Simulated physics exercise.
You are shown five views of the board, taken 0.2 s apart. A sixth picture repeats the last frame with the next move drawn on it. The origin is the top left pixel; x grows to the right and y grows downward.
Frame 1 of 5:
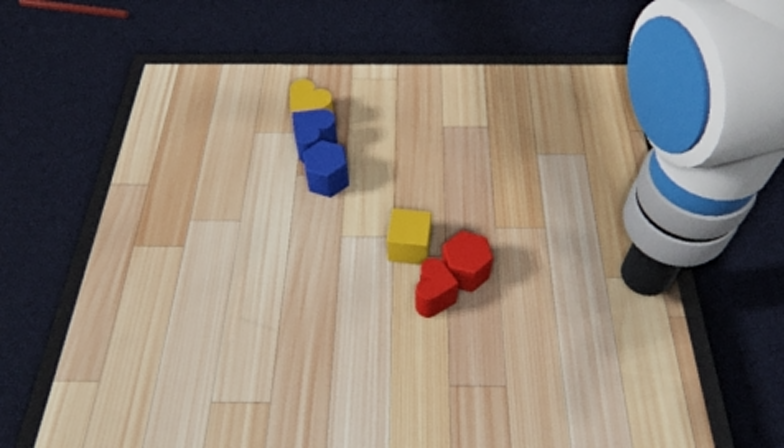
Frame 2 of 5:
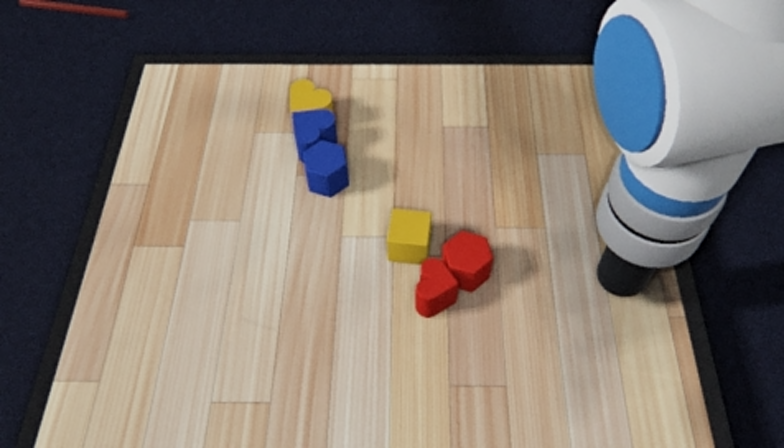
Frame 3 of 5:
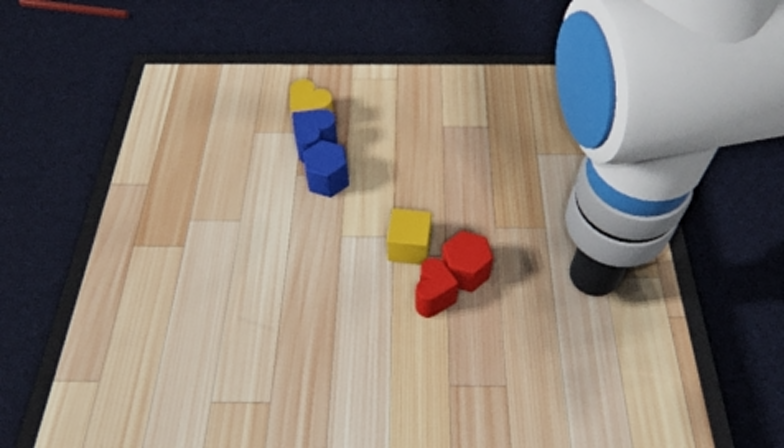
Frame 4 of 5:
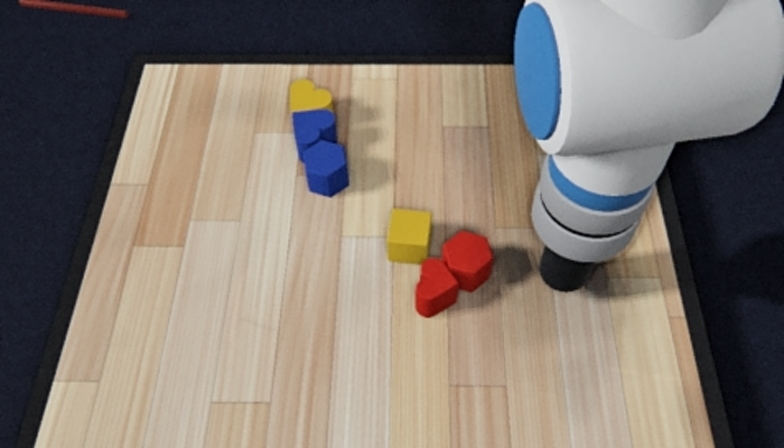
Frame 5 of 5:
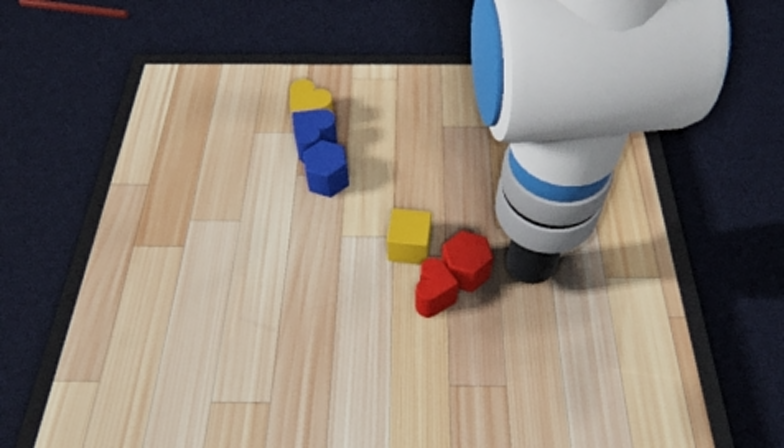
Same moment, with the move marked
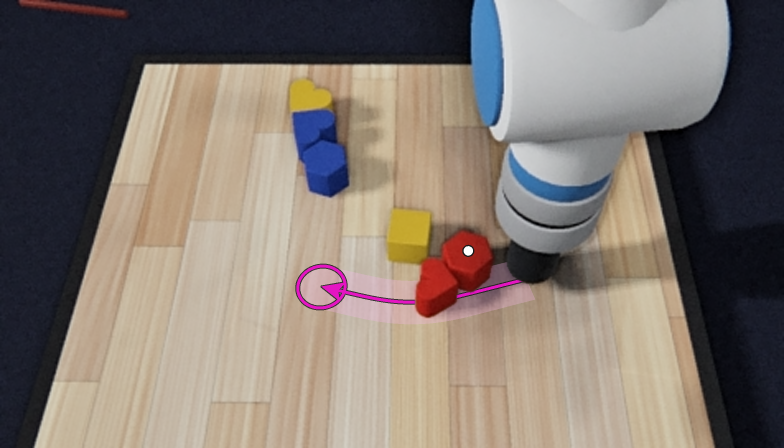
A light wood-plank board with a dark border is seen from above at a fixed, slightly tilted angle. A yellow heart and two blue blocks sit in a line toward the upper left, while a yellow cube and two red blocks cluster near the middle. From the right edge, a white and blue robot arm slides its black rod steadily left toward the red hexagonal block, and the blocks stay still.
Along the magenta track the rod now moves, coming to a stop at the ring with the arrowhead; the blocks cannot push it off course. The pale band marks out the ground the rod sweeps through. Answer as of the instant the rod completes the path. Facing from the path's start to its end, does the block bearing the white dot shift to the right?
Answer: Yes.
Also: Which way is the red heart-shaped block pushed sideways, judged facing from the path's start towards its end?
Facing from start to end, it will go to the left.
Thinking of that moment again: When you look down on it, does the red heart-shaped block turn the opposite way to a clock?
Short answer: Yes.
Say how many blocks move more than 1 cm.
The count is three or more.
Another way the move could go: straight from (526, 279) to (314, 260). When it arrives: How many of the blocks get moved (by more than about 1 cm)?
There will be three or more blocks displaced.
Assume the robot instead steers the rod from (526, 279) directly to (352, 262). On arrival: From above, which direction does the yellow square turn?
The twist is clockwise.
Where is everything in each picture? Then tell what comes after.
Rod tip (645, 276); block tops, yellow square (410, 226); red heart-shaped block (435, 278); red hexagonal block (468, 251), in the first frame.
Rod (621, 277); blocks unchanged, in the second frame.
Rod (593, 276); blocks unchanged, in the third frame.
Rod (563, 272); blocks unchanged, in the fourth frame.
Rod (530, 265); yellow square (410, 226); red heart-shaped block (435, 278); red hexagonal block (468, 251), in the fifth frame.
Path on the board, from (526, 279) through (460, 296) and (389, 301) to (321, 287); the dot is on the red hexagonal block.
What follows on the original path. One third of the way, rod (461, 282); yellow square (397, 220), turned 30° clockwise; red heart-shaped block (415, 284), turned 45° anticlockwise; red hexagonal block (425, 249), turned 50° clockwise.
Two thirds of the way, rod (388, 287); yellow square (380, 206), turned 85° clockwise; red heart-shaped block (348, 299), turned 90° anticlockwise; red hexagonal block (371, 241), turned 100° clockwise.
At the end, rod (319, 272); yellow square (377, 201), turned 105° clockwise; red heart-shaped block (306, 305), turned 130° anticlockwise; red hexagonal block (337, 228), turned 170° clockwise.
